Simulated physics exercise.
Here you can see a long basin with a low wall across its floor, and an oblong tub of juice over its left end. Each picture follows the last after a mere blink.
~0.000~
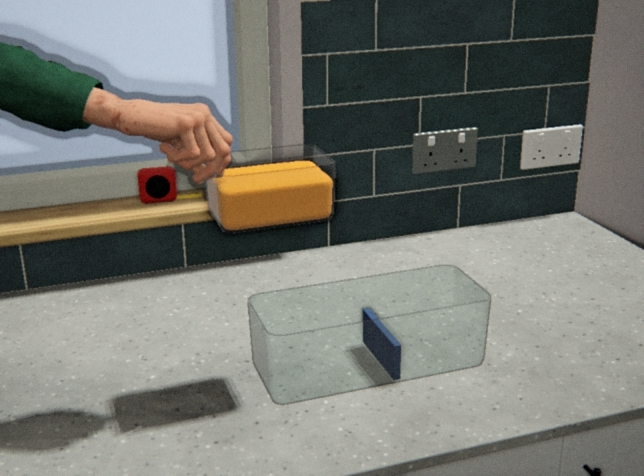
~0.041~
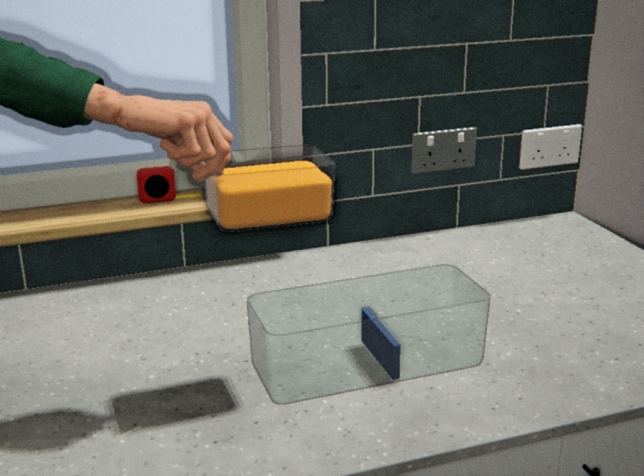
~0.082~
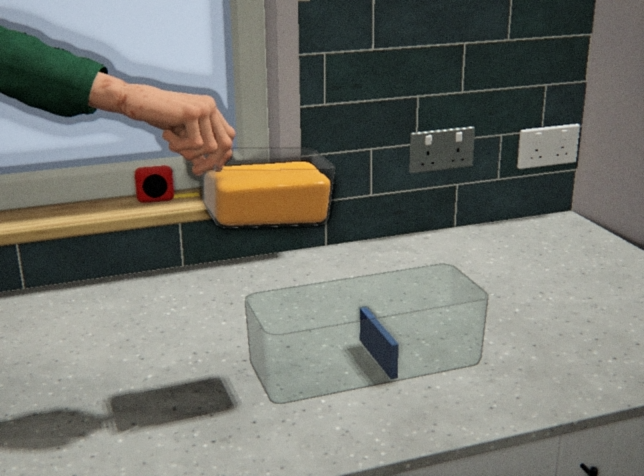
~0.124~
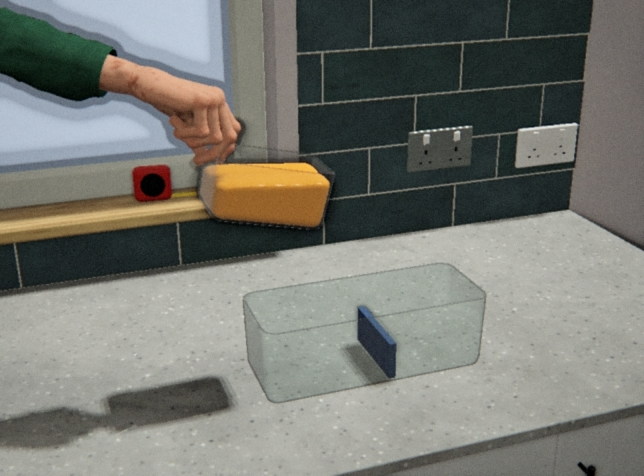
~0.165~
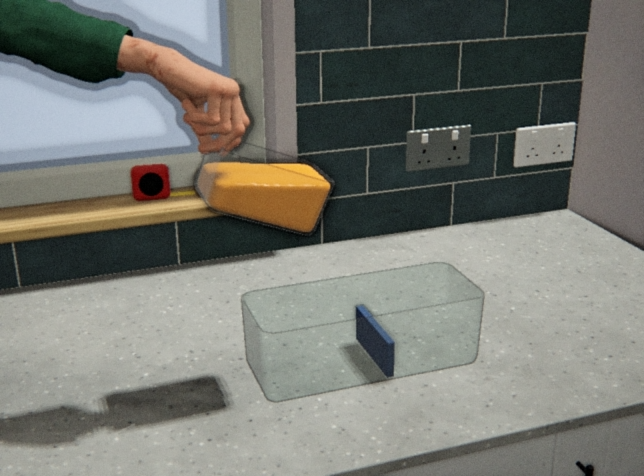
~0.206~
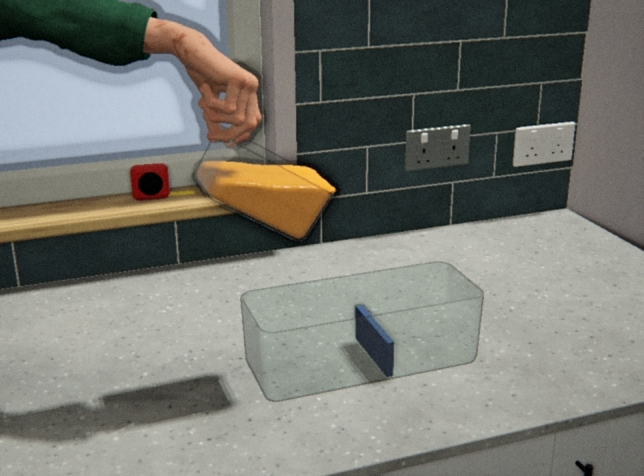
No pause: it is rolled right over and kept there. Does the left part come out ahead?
The left zone ends up fullest.
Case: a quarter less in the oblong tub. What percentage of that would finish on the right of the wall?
About 0 percent.
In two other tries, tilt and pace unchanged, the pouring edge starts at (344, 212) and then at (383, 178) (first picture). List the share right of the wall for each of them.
About 15 % the first time, about 75 % the second.
By 0.45 s the tilt is 93° and 27 per cent is still to pour, 13 is left of the wall and 0 right of it.
By 0.63 s the tilt is 97° and 7 per cent is still to pour, 67 is left of the wall and 11 right of it.
By 0.82 s the tilt is 97° and 2 per cent is still to pour, 57 is left of the wall and 10 right of it.
By 1.02 s the tilt is 97° and 1 per cent is still to pour, 76 is left of the wall and 11 right of it.
At rest 78 per cent lies left of the wall, 11 right of it and 11 outside.
